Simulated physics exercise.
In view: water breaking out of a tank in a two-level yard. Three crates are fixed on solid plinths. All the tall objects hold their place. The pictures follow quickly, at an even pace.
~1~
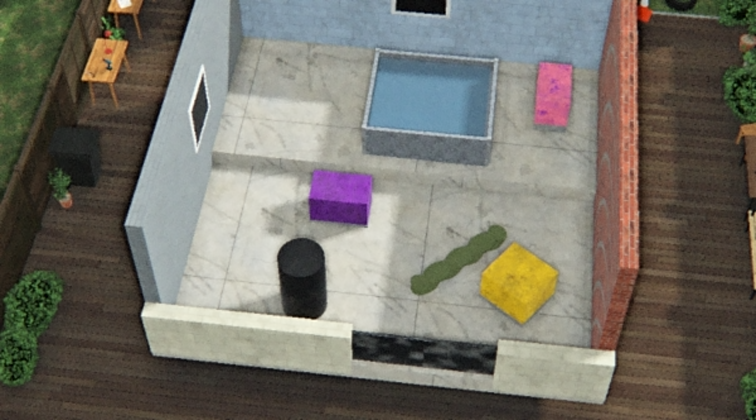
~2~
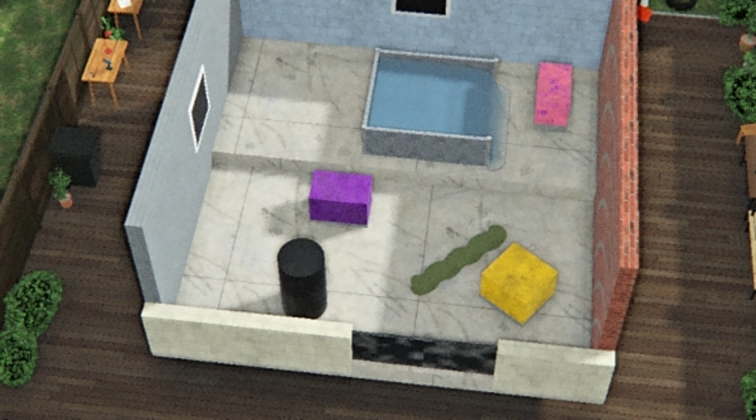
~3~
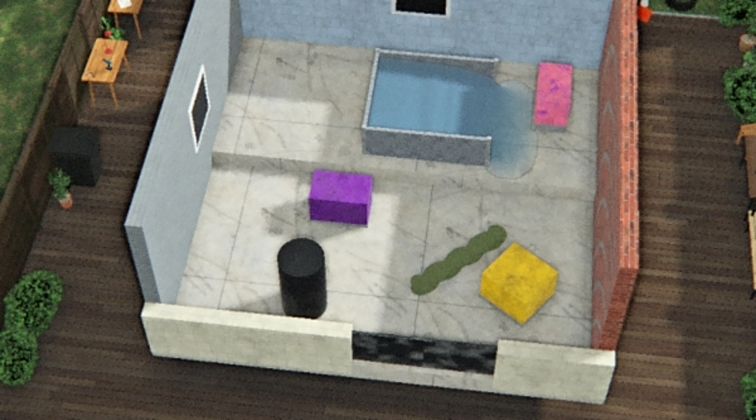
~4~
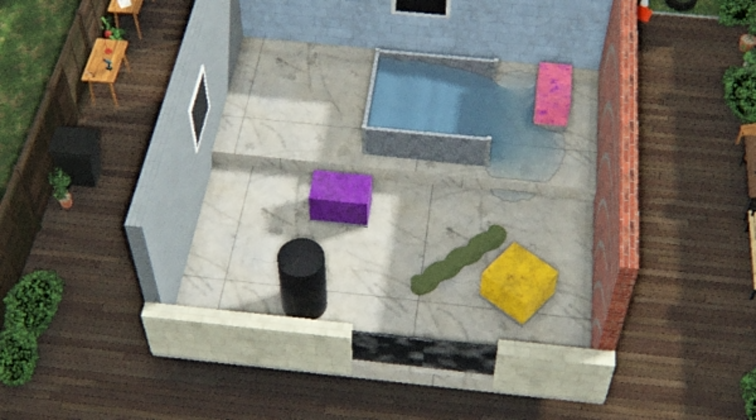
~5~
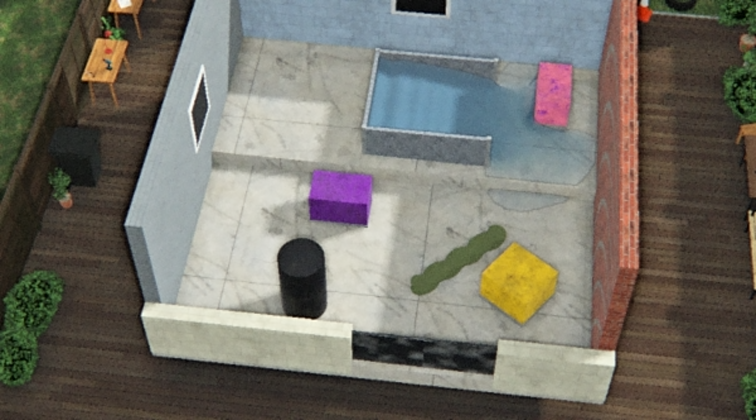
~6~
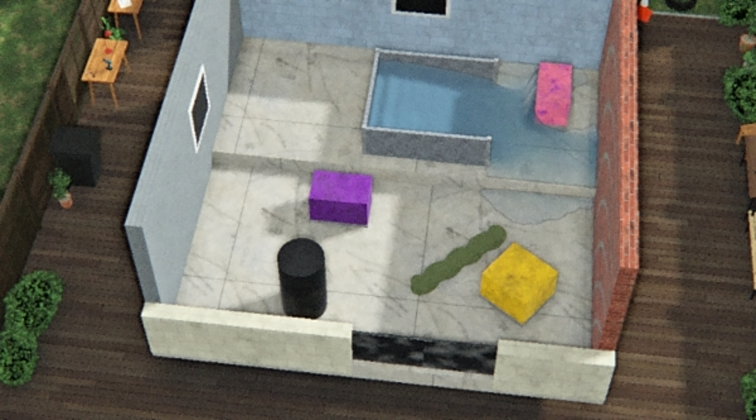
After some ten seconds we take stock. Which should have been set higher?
One by one: The yellow crate gets wet; the purple crate gets wet; the pink crate gets wet.
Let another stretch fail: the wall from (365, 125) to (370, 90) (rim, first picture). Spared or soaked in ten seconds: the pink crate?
Pink stays dry.
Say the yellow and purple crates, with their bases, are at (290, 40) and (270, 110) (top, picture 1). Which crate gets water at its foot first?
The pink-painted one.
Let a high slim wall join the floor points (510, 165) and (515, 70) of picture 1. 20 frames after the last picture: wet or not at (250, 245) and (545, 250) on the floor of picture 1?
In that order: Free of water, awash.
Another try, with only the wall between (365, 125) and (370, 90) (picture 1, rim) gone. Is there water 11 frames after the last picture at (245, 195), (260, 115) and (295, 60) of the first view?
In that order: Under water, under water, covered.
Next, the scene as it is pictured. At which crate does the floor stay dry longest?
That is the purple crate.
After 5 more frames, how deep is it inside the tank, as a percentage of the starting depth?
Some 52 per cent.
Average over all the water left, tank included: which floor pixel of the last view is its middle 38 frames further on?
Roughly at (451, 204).
A moment on, water covers 15 % of the floor; the yellow crate not reached, the purple crate not reached, the pink crate water round its plinth.
Next, water covers 25 % of the floor; the yellow crate water round its plinth, the purple crate not reached, the pink crate water round its plinth.
Then, water covers 40 % of the floor; the yellow crate water round its plinth, the purple crate not reached, the pink crate water round its plinth.
Later, water covers 75 % of the floor; the yellow crate water round its plinth, the purple crate water round its plinth, the pink crate water round its plinth.
In the end, water covers 95 % of the floor; the yellow crate was topped, the purple crate was topped, the pink crate was topped.
